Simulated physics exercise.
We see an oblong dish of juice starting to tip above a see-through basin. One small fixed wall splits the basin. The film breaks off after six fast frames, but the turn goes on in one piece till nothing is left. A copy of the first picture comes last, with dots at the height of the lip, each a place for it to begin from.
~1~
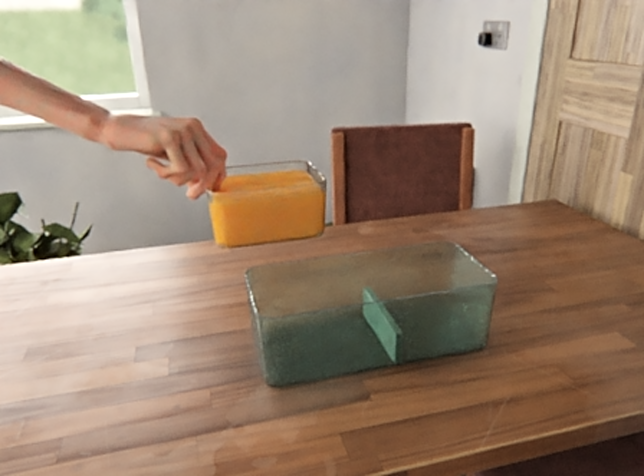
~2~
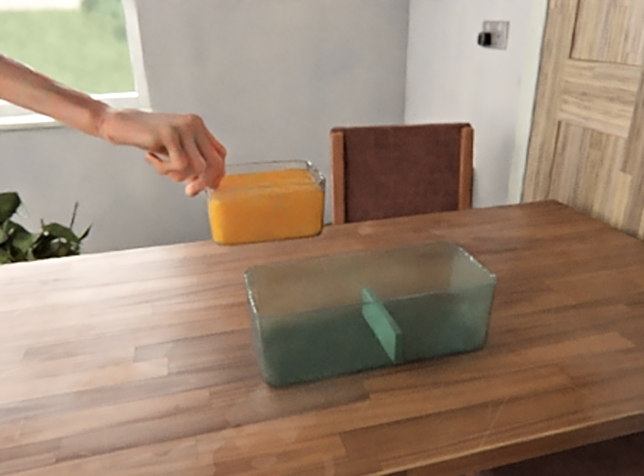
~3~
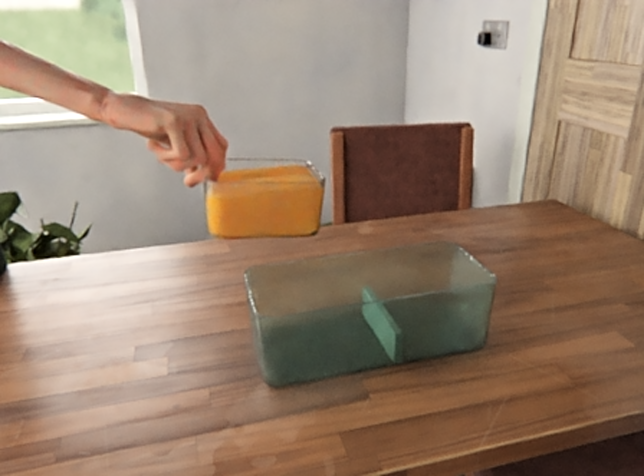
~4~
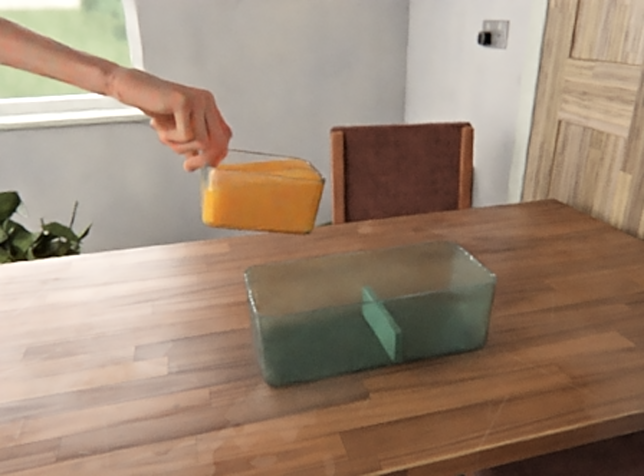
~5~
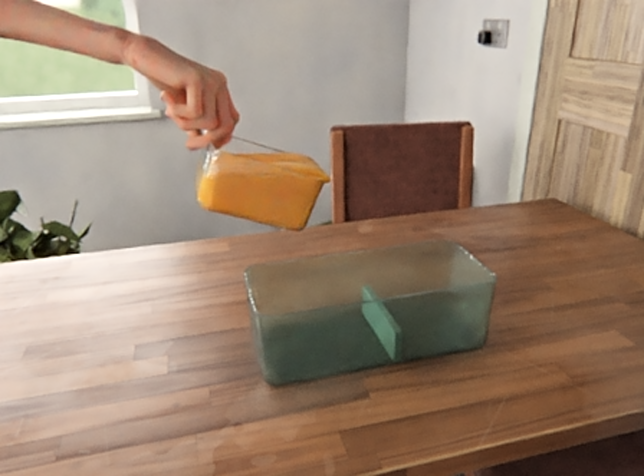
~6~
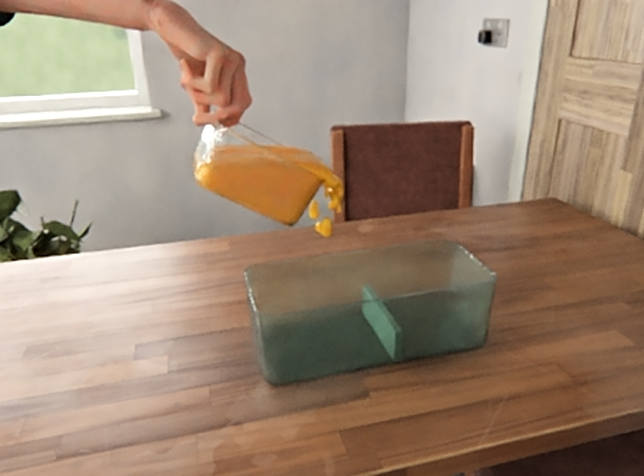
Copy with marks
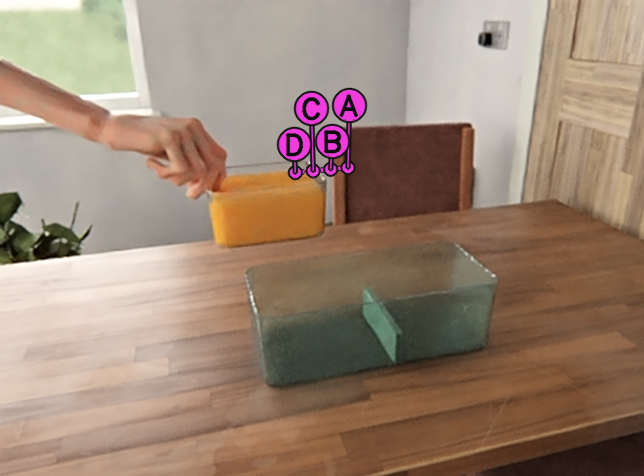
On a wooden table sat a see-through basin with a low wall inside, while a hand above it tilted an oblong dish of orange juice rightward until some slipped over the lip in drops.
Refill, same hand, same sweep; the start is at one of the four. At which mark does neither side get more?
D beats the others.
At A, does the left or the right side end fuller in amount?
The right one.
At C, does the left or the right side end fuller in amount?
The right one.
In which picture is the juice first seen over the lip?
Picture 5.
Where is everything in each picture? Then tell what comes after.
Upright, lip at (316, 170); basin from (264, 384) to (485, 344); top of the wall at (382, 308); nothing has left yet, in the first frame.
Upright, lip at (315, 170); nothing has left yet, in the second frame.
Tipped about 6°, lip at (315, 170); nothing has left yet, in the third frame.
Tipped about 12°, lip at (315, 169); nothing has left yet, in the fourth frame.
Tipped about 21°, lip at (315, 168); juice is over the lip, down to (320, 174), in the fifth frame.
Tipped about 32°, lip at (316, 168); juice is over the lip, down to (322, 229), in the sixth frame.
In magenta, A at (347, 167); B at (330, 169); C at (313, 170); D at (295, 172).
For dot A, about 6 % ends left of the wall and 90 % right of it; 4 % is lost outside.
For dot B, about 8 % ends left of the wall and 87 % right of it; 5 % is lost outside.
For dot C, about 27 % ends left of the wall and 68 % right of it; 4 % is lost outside.
For dot D, about 45 % ends left of the wall and 50 % right of it; 4 % is lost outside.
